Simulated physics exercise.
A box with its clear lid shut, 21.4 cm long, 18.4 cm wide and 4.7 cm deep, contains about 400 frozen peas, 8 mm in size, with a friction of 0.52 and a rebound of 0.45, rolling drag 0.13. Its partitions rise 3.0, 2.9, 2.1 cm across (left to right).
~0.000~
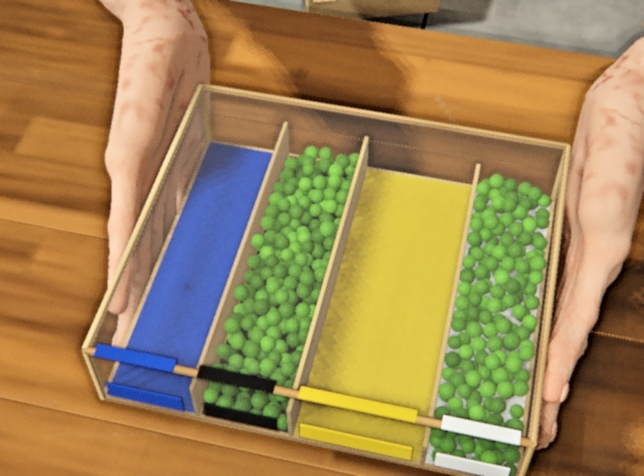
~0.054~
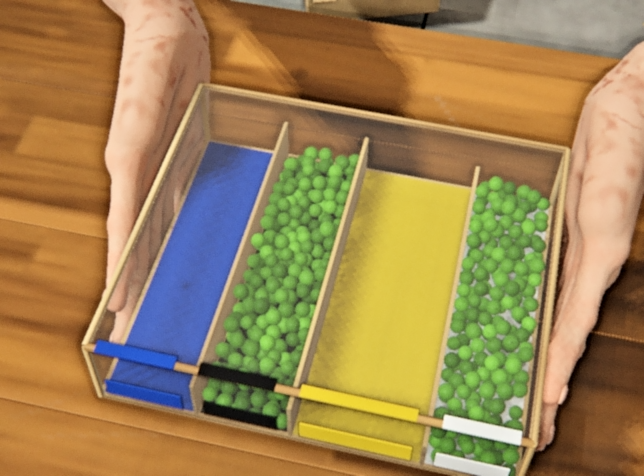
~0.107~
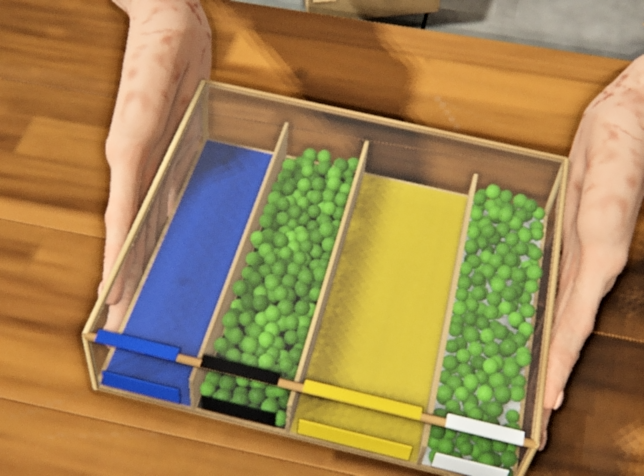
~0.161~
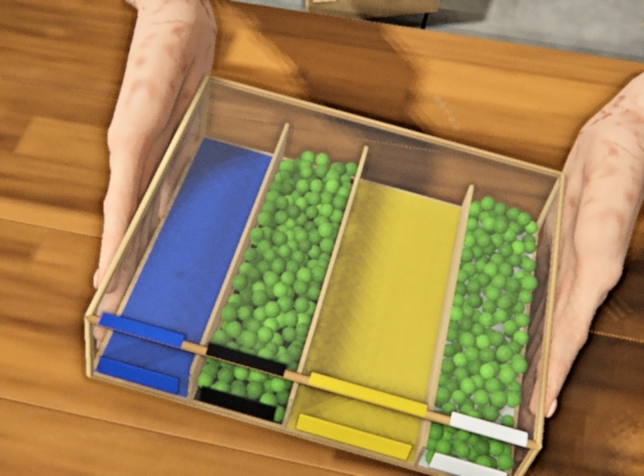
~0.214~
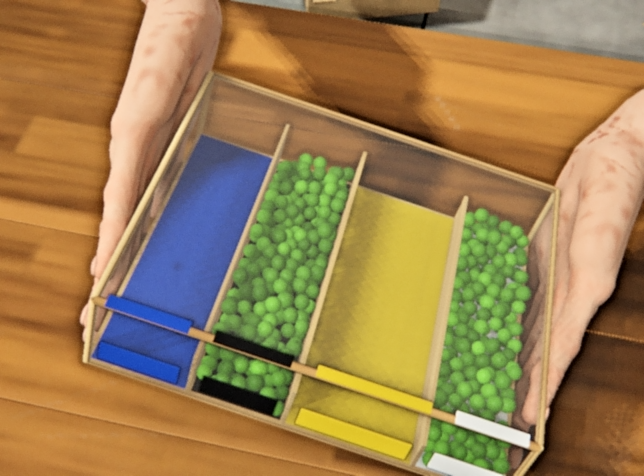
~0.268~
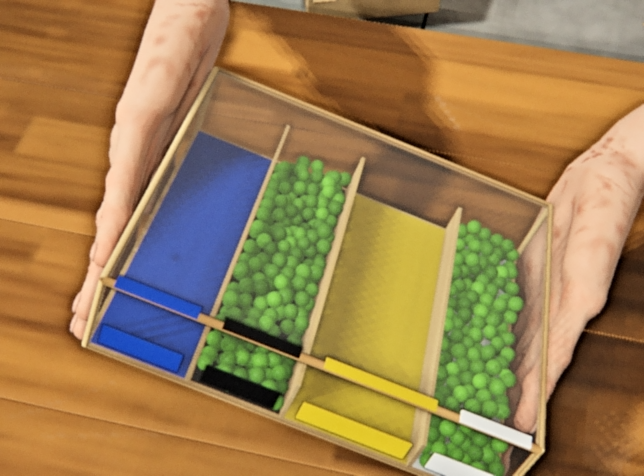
A clear-lidded box of green peas tilts toward its back right between two hands.
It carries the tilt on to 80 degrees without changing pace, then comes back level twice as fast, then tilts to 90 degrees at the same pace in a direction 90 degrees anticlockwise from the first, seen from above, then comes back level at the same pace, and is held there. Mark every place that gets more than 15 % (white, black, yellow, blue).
White over, black over, yellow over, blue under.
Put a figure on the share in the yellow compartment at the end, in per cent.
Some 30 per cent.
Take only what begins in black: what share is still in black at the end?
Some 70 per cent.
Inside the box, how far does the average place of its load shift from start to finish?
Some 6.0 cm.
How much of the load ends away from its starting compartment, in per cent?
About 40 per cent.
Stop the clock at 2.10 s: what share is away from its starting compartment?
Some 10 per cent.
After 1.27 s, tilt 19 degrees; white 50 %, black 40 %, yellow 10 %; middle of all pieces near (412, 265).
Then, at 2.10 s, tilt 62 degrees; white 50 %, black 40 %, yellow 10 %; middle of all pieces near (425, 265).
After 2.86 s, tilt 53 degrees; white 25 %, black 45 %, yellow 30 %, blue 5 %; middle of all pieces near (396, 256).
After 3.59 s, tilt 0 degrees; white 25 %, black 45 %, yellow 30 %, blue 5 %; middle of all pieces near (381, 197).
At rest (4.3 s), white 25 %, black 45 %, yellow 30 %, blue 5 %.
